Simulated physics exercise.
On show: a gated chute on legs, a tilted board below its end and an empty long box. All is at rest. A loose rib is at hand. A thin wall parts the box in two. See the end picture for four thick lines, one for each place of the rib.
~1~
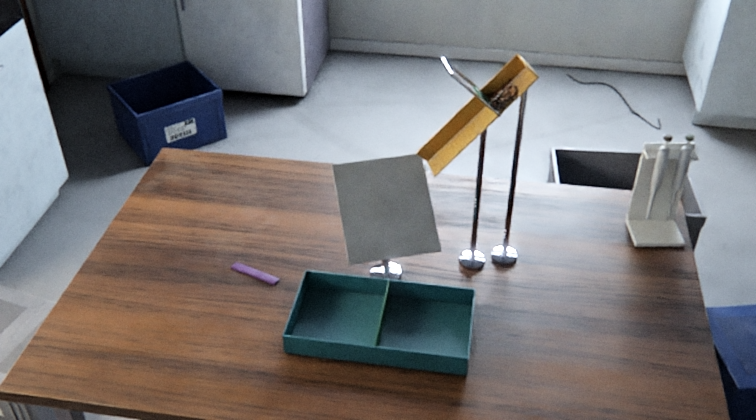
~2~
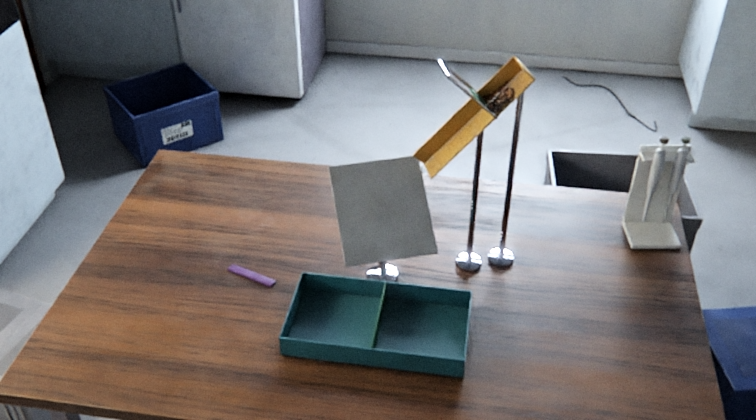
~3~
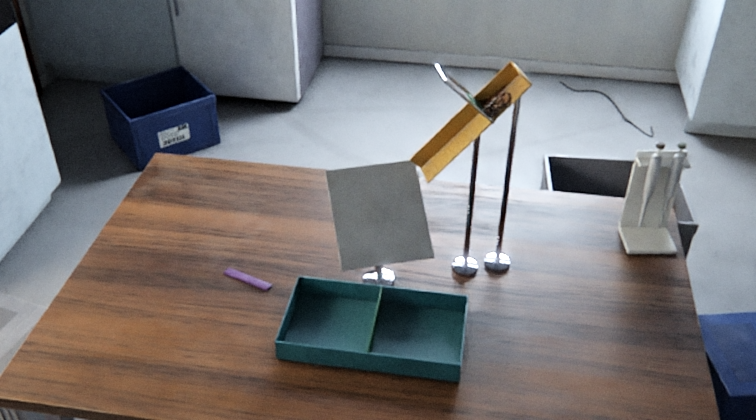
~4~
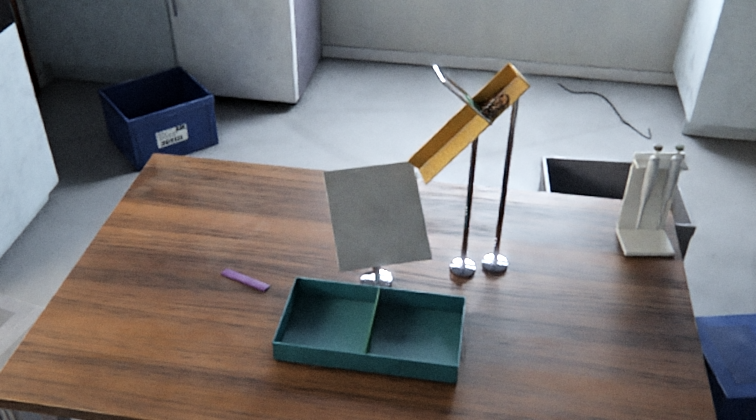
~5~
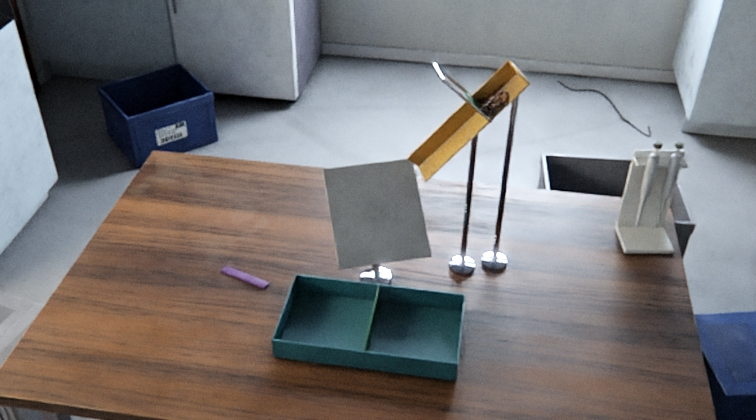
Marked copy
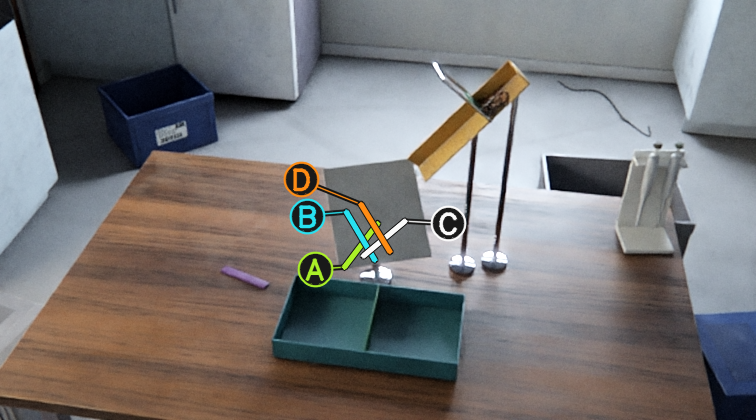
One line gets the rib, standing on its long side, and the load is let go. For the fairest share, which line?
A works best here.
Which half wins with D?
More lands on the right.
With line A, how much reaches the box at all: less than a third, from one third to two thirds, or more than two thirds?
Line A gives more than two thirds.
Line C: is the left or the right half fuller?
More lands on the left.
On the marked copy, line A from (377, 223) to (344, 267); line B from (346, 211) to (374, 259); line C from (405, 221) to (363, 255); line D from (361, 204) to (389, 251).
If A is chosen, of what is caught, roughly half in the left half, roughly half in the right.
If B is chosen, of what is caught, just a few in the left half, almost all in the right.
If C is chosen, of what is caught, every piece in the left half, not one piece in the right.
If D is chosen, of what is caught, just a few in the left half, almost all in the right.
